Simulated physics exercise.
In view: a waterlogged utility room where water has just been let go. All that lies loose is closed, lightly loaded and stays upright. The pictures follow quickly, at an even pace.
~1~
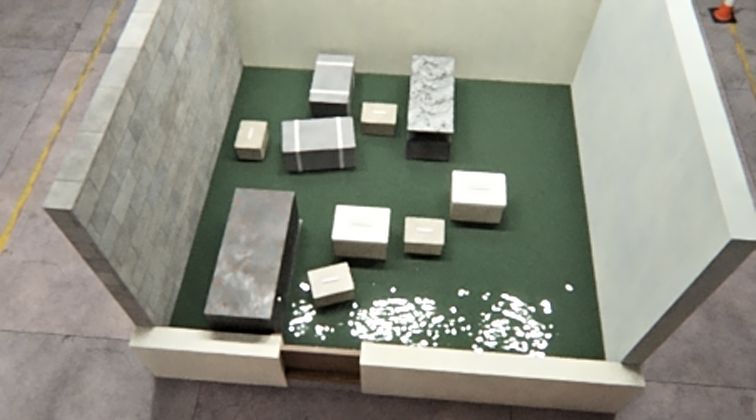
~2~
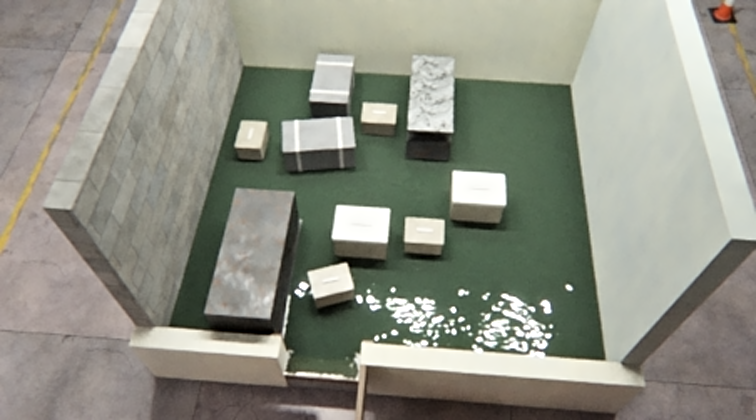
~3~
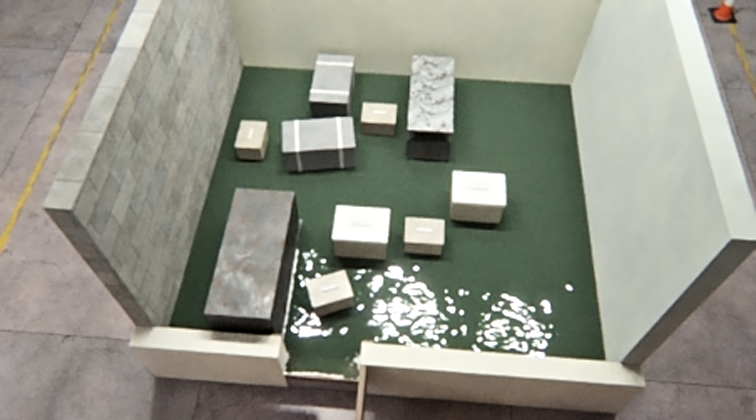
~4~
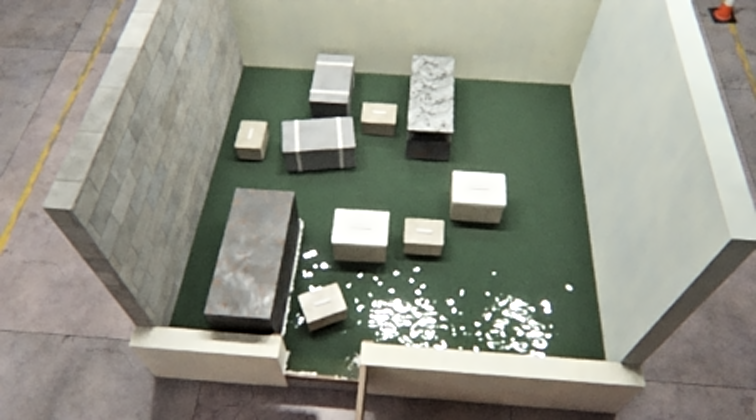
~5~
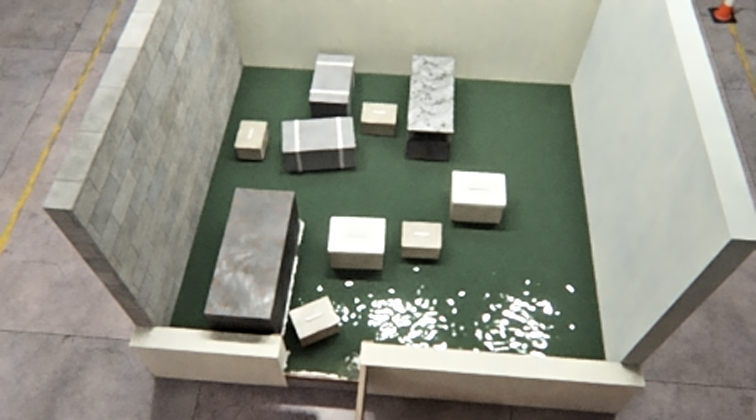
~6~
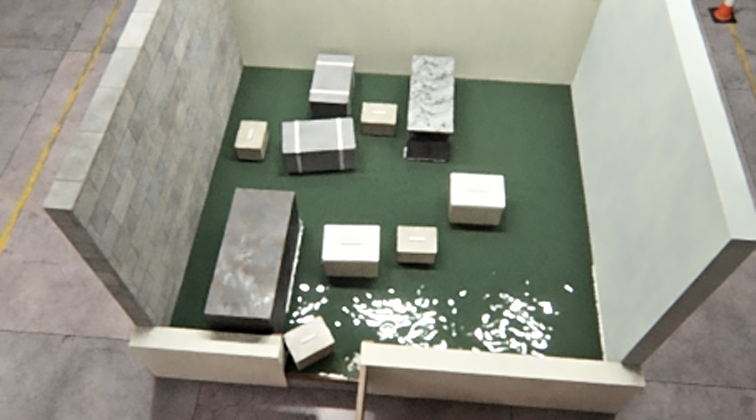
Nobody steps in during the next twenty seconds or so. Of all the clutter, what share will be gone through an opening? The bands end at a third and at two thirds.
Share: From one to two thirds.
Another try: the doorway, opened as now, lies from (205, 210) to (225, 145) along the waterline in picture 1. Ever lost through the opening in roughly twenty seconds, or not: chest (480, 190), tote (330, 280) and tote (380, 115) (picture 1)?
In turn: Gone, through, stays.
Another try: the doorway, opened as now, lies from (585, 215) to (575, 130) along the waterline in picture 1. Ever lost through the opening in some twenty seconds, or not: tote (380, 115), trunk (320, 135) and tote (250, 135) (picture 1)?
In that order: Out, out, inside.
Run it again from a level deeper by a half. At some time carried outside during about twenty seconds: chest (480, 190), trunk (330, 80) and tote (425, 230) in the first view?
In that order: Washed out, left behind, gone.
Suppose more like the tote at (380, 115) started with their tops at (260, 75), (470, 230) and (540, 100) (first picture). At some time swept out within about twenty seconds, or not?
In turn: No, out, inside.
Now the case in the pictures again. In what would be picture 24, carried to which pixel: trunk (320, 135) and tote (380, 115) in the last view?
Around (335, 179) and (382, 142).
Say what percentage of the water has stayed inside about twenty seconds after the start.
Some 60 per cent.
A moment on, 1 of 8 are out; 7 afloat.
Next, 3 of 8 are out; 5 afloat.
Later, 3 of 8 are out; 5 afloat.
In the end, 4 of 8 are out; 4 afloat.
